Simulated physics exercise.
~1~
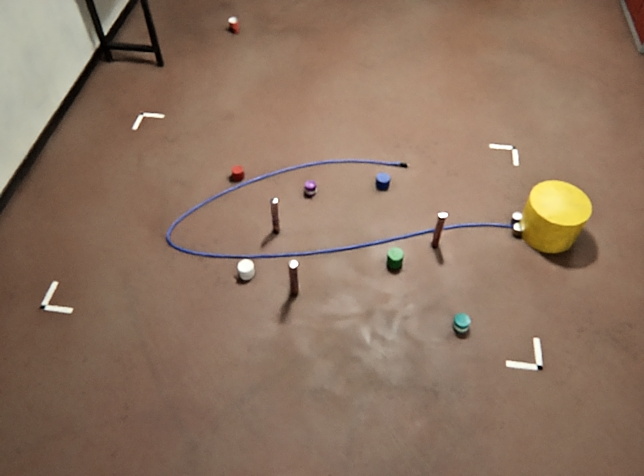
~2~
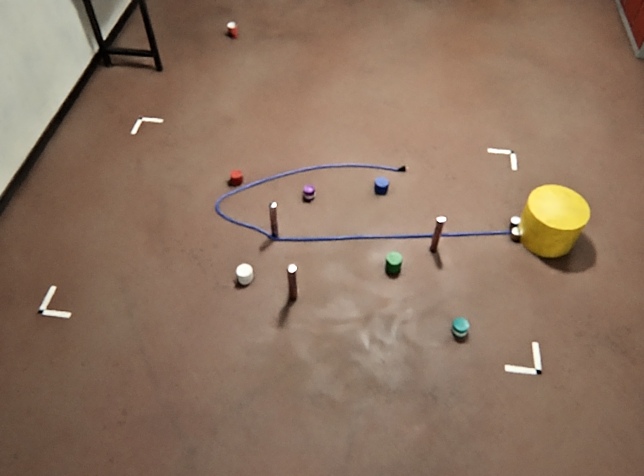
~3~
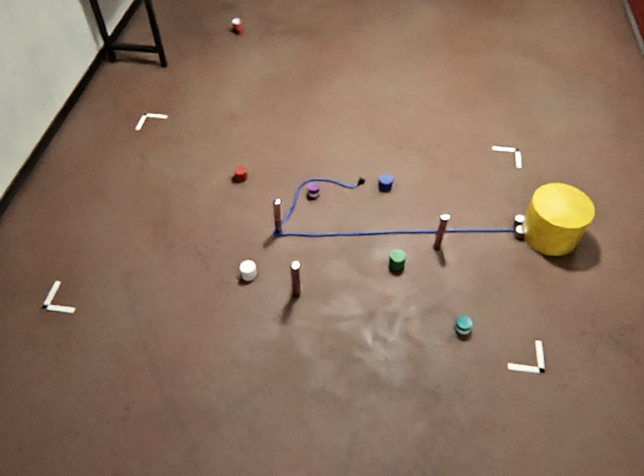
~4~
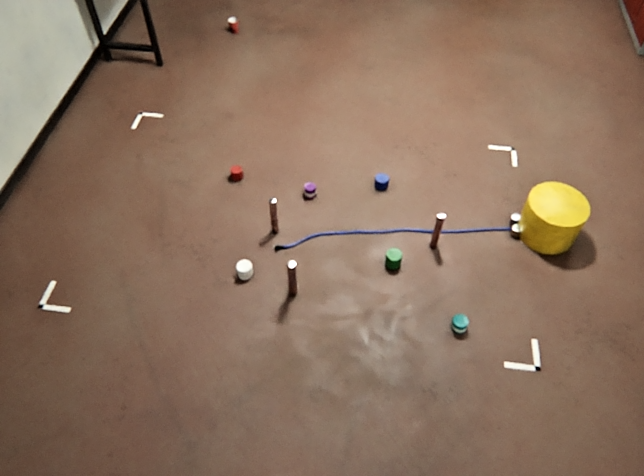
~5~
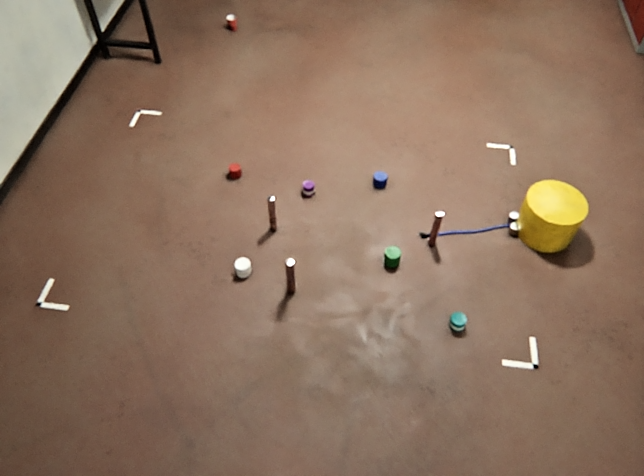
On a brown workshop floor, a blue lead runs left from beside a yellow drum, passes a slim upright post and curls back in a wide loop around small coloured tubs and tins. The lead is drawn in toward the drum, and its loop tightens against another post. Its free end then trails back past the purple tin and rounds that post. The remaining length slides rightward in a nearly straight line. It stops with a short piece still out, its tip by the post nearest the drum, while the containers and posts stay standing in place.
